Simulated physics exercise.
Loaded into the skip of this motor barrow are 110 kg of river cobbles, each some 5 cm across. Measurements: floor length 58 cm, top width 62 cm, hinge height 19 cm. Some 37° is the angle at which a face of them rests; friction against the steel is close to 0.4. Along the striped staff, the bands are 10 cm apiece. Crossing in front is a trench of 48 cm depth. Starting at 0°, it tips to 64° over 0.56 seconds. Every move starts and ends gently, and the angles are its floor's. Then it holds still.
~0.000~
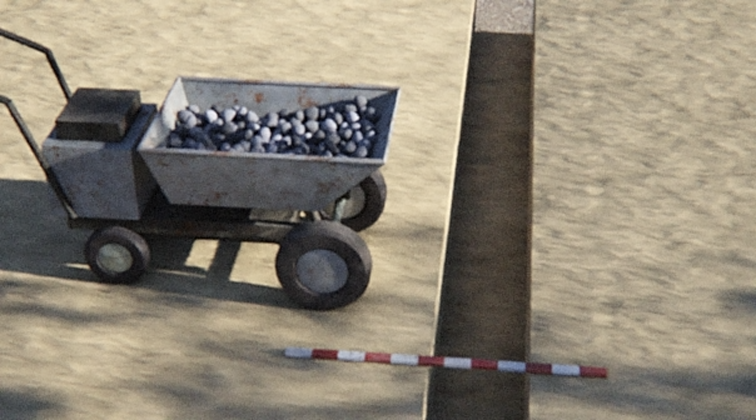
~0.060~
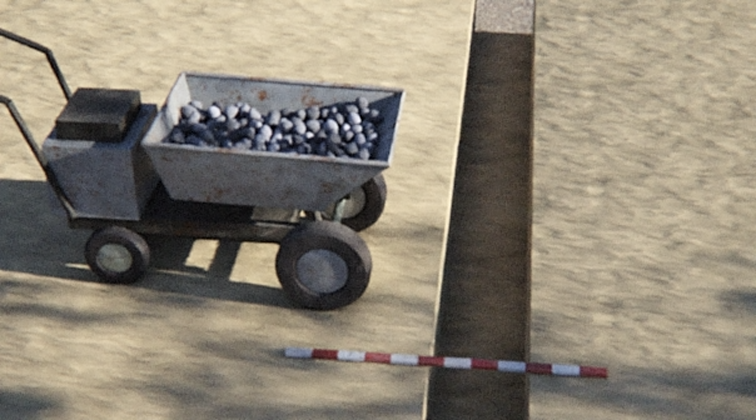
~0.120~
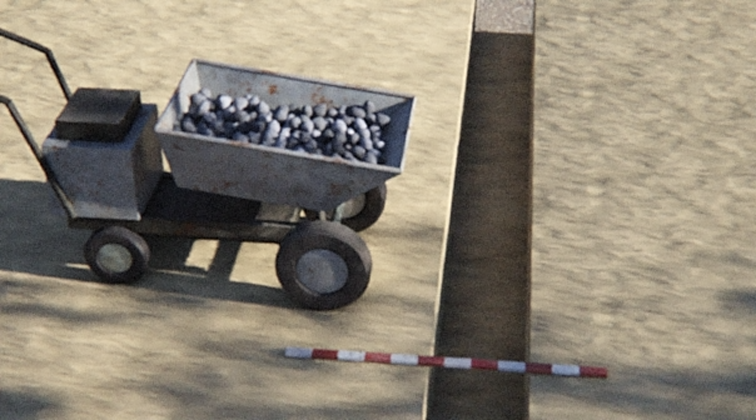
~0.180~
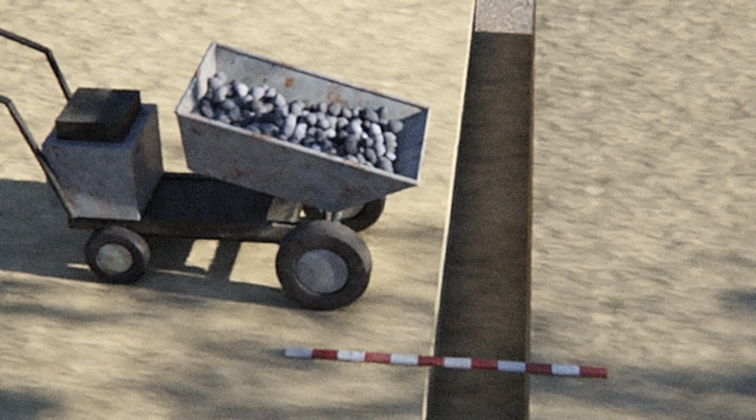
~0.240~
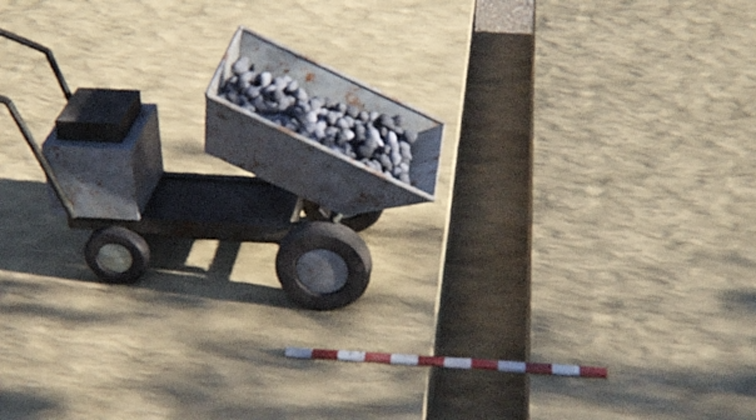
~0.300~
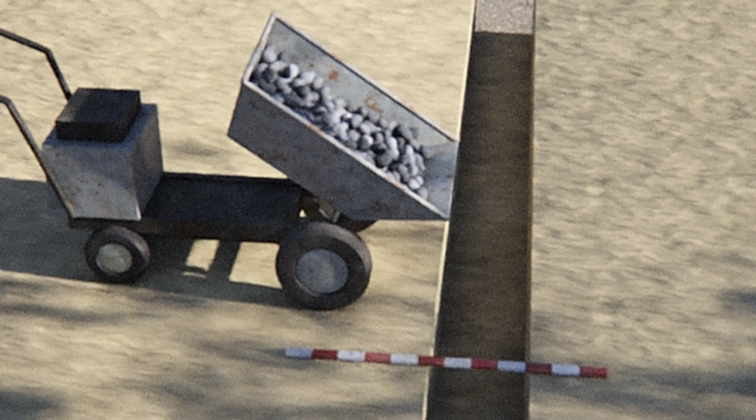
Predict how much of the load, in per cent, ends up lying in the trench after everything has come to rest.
Roughly 60 per cent of it.
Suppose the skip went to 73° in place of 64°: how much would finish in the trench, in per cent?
Around 70 per cent would finish in the trench.
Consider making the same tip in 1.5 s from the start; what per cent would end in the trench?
Around 85 per cent would end in the trench.
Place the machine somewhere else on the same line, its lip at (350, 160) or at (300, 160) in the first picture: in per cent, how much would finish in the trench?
Roughly 85 in a hundred from the first, 80 in a hundred from the second.
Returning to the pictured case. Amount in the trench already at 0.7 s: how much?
I'd say near 15 per cent at that time.
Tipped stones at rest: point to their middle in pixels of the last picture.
Roughly (518, 351), I'd say.
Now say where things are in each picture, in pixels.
Lip at (385, 163), floor tilted 0°, highest stones at (358, 119), in the first picture.
The skip is at 2°, its lip at (389, 165); the top of the load is at (269, 117); the stones move at 0.4 m/s on average, in the second picture.
Lip at (401, 172), floor tilted 8°, highest stones at (215, 106); the stones move at 0.9 m/s on average, in the third picture.
The skip is at 16°, its lip at (418, 184); the top of the load is at (227, 91); the stones move at 1.2 m/s on average, in the fourth picture.
The skip is at 25°, its lip at (434, 200); the top of the load is at (245, 75); the stones move at 1.4 m/s on average, in the fifth picture.
The skip is at 35°, its lip at (448, 220); the top of the load is at (270, 63); the stones move at 1.5 m/s on average, in the sixth picture.
After 0.4 s the floor is at 54°; 100 % in the skip; the foremost stones are at (443, 214).
After 0.7 s the floor is at 64°; 87 % in the skip, 13 % in the trench; the foremost stones are at (521, 273).
After 1.0 s the floor is at 64°; 21 % in the skip, 40 % in the trench, 39 % past the trench; the foremost stones are at (696, 278).
After 3.0 s the floor is at 64°; 0 % in the skip, 60 % in the trench, 40 % past the trench; the foremost stones are past the picture's edge.
